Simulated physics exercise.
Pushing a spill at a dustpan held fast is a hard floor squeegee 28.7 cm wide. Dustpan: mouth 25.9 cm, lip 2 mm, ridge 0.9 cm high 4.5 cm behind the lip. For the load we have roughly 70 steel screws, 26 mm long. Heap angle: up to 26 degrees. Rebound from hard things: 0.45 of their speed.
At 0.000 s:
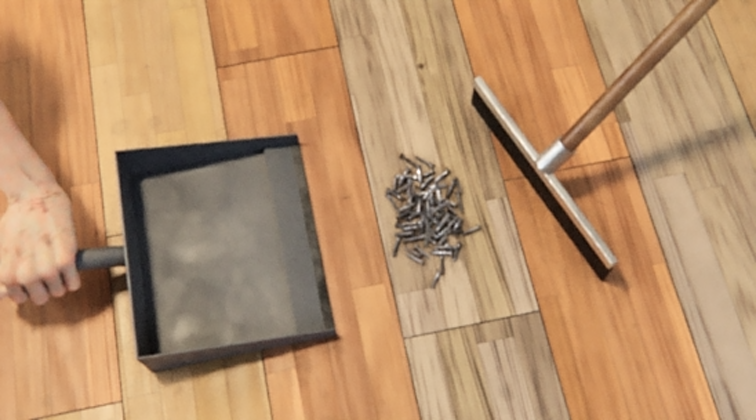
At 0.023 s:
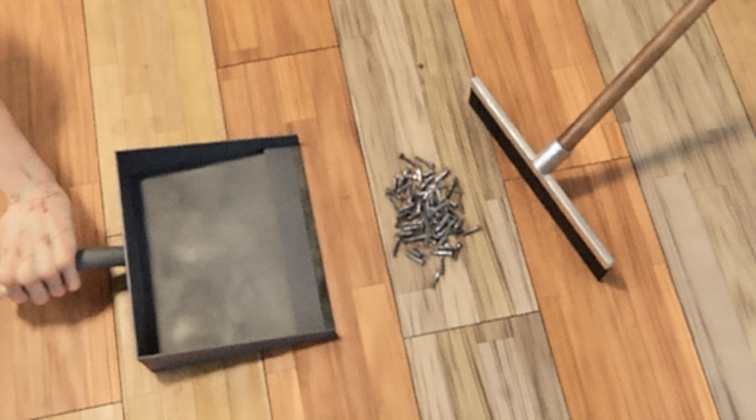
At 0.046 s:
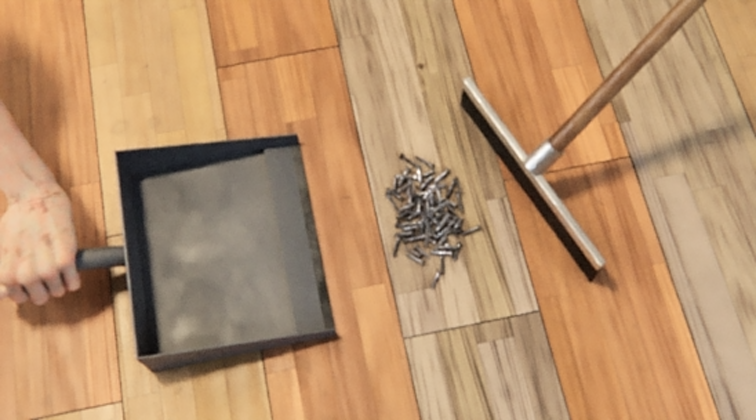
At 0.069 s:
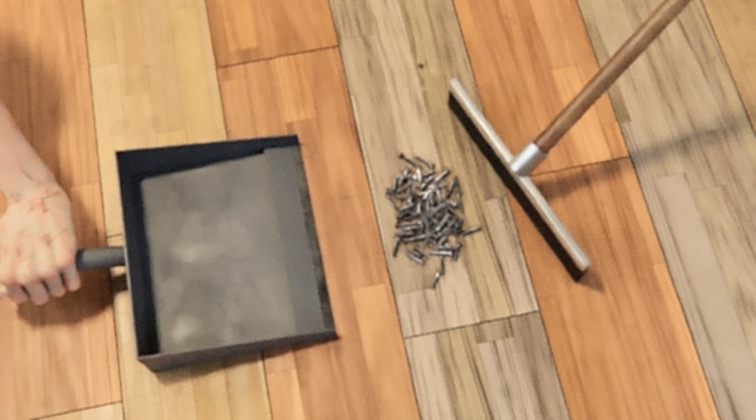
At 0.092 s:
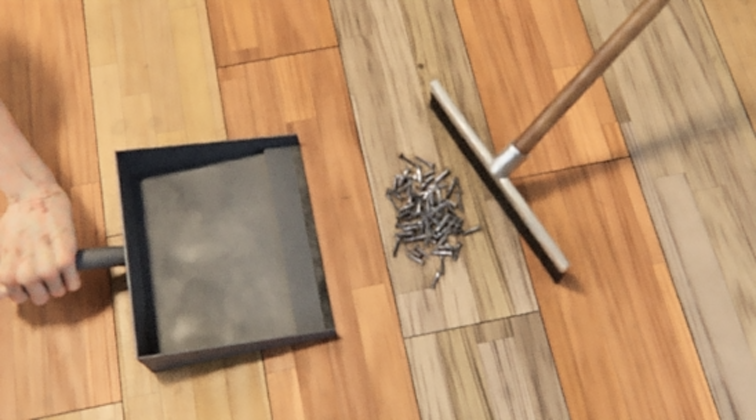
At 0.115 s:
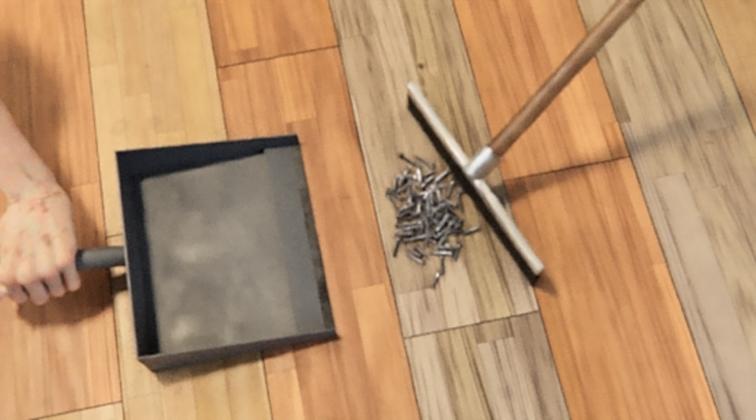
A squeegee slides left across the wooden floor to the edge of a screw pile.
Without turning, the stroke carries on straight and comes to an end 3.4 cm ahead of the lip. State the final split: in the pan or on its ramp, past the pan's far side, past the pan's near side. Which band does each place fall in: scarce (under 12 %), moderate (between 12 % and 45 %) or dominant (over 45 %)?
Pan: Moderate; far side: Scarce; near side: Scarce.
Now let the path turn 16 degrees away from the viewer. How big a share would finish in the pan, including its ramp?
In that case some 10 per cent.
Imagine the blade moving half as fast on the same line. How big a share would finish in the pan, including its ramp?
Then some 0 in a hundred.
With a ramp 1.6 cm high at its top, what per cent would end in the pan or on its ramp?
Roughly 30 per cent.
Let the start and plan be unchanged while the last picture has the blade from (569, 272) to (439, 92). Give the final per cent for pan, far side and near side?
Pan 10, far 0, near 5.
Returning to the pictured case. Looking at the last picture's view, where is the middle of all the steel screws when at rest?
Somewhere near (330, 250) in the last picture.
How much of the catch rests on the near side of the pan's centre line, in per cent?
About 30 %.
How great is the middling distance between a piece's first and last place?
Median shift: Approx. 12 cm.
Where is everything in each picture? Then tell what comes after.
Blade from (611, 264) to (478, 84), moved 0.0 cm, 0 of the pieces shifted so far; middle of the pieces at (431, 217); pan at (213, 255), in the first picture.
Blade from (608, 264) to (475, 84), moved 0.3 cm, 0 of the pieces shifted so far; middle of the pieces at (431, 217), in the second picture.
Blade from (599, 265) to (467, 85), moved 1.4 cm, 0 of the pieces shifted so far; middle of the pieces at (431, 217), in the third picture.
Blade from (584, 266) to (453, 86), moved 3.1 cm, 0 of the pieces shifted so far; middle of the pieces at (431, 217), in the fourth picture.
Blade from (564, 267) to (434, 88), moved 5.5 cm, 0 of the pieces shifted so far; middle of the pieces at (431, 217), in the fifth picture.
Blade from (539, 270) to (411, 89), moved 8.5 cm, 0 of the pieces shifted so far; middle of the pieces at (431, 217); pan at (213, 255). Its pace works out near 1.30 m/s, heading 7 degrees away from the viewer's side, in the sixth picture.
Then, at 0.18 s, middle of the blade 12 cm from the lip; 0 % over the lip, far side 0 %, near side 0 %.
After 0.22 s, middle of the blade 9 cm from the lip; 0 % over the lip, far side 0 %, near side 0 %.
Then, at 0.40 s, middle of the blade 8 cm from the lip; 45 % over the lip, far side 0 %, near side 5 %.
In the end, at 2.0 s, pan 35 %, far side 0 %, near side 0 %, in front of the lip or behind the blade 60 %.
